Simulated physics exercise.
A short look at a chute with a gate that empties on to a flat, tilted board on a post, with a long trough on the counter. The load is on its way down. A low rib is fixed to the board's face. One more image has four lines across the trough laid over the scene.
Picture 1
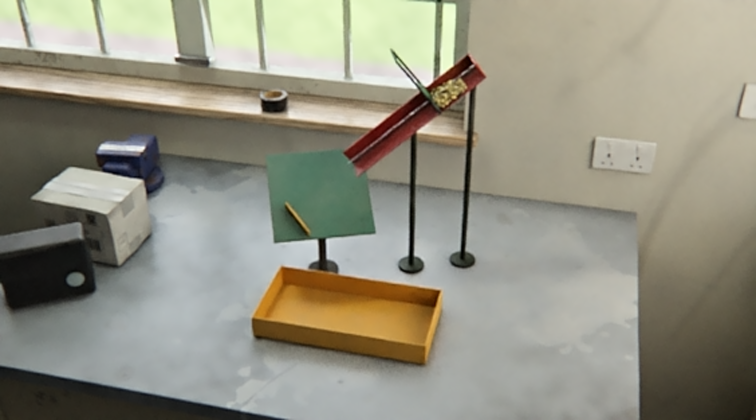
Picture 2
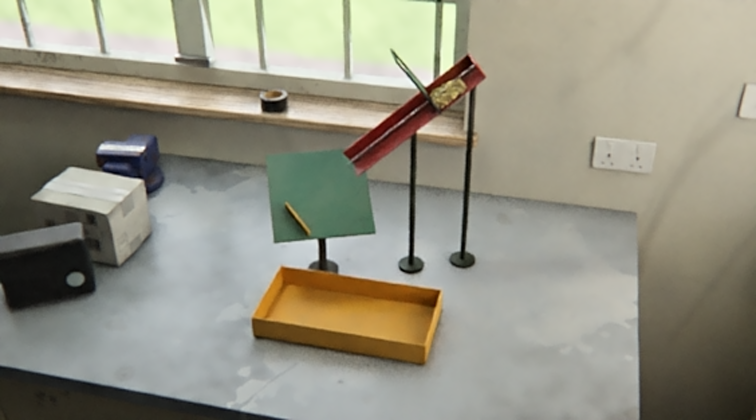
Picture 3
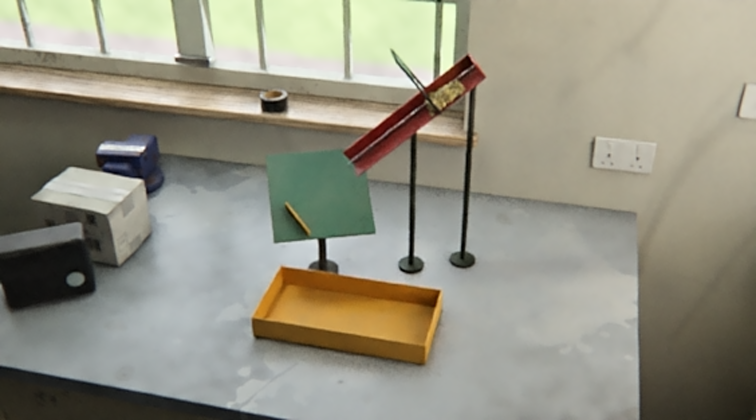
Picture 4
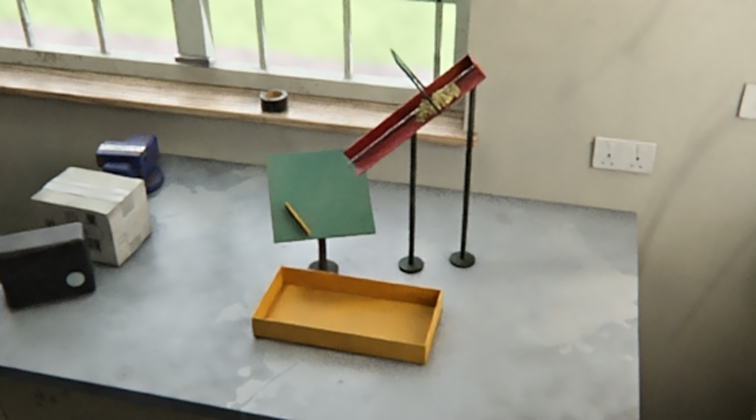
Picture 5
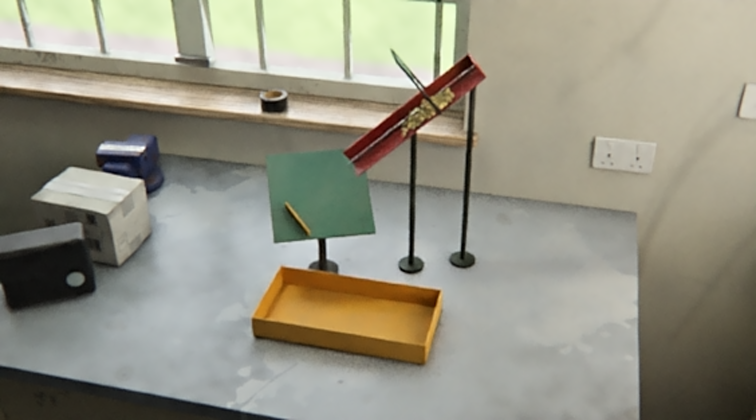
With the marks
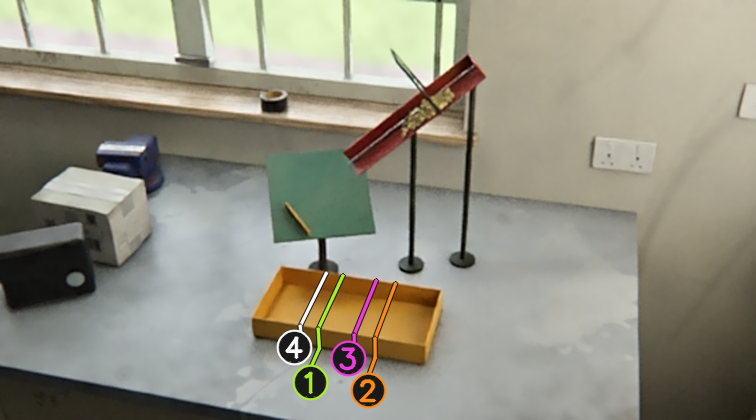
Pale beans sliding a short way down a sloping red chute, above a tilted green board and an empty yellow trough.
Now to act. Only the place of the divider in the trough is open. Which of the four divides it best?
I would pick line 1.
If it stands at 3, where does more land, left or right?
Left.
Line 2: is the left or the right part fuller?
Left.
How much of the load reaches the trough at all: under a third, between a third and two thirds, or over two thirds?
Over two thirds.
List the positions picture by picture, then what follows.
The first frame shows load behind the gate (444, 95), soya beans; lip of the chute (356, 170), sloping fairly steeply.
The second frame shows middle of the board (320, 193), tilted gently; middle of its low edge (325, 238); of its high edge (314, 151).
The third frame shows front corners of the trough (252, 317) and (425, 345), empty; front of the load (432, 114).
The fourth frame shows middle of the load (434, 101); its front (418, 121), roughly a quarter of the way to the lip; rib from (286, 203) to (309, 231).
The fifth frame shows middle of the load (429, 109); its front (404, 134), roughly a third of the way to the lip.
On the marked copy, line 1 crosses the front rim at (318, 328); line 2 crosses the front rim at (375, 337); line 3 crosses the front rim at (354, 334); line 4 crosses the front rim at (300, 325).
With 1, of what is caught, roughly half on the left of the divider, roughly half on the right.
With 2, of what is caught, every piece on the left of the divider, not one piece on the right.
With 3, of what is caught, every piece on the left of the divider, not one piece on the right.
With 4, of what is caught, about a tenth on the left of the divider, the larger part on the right.
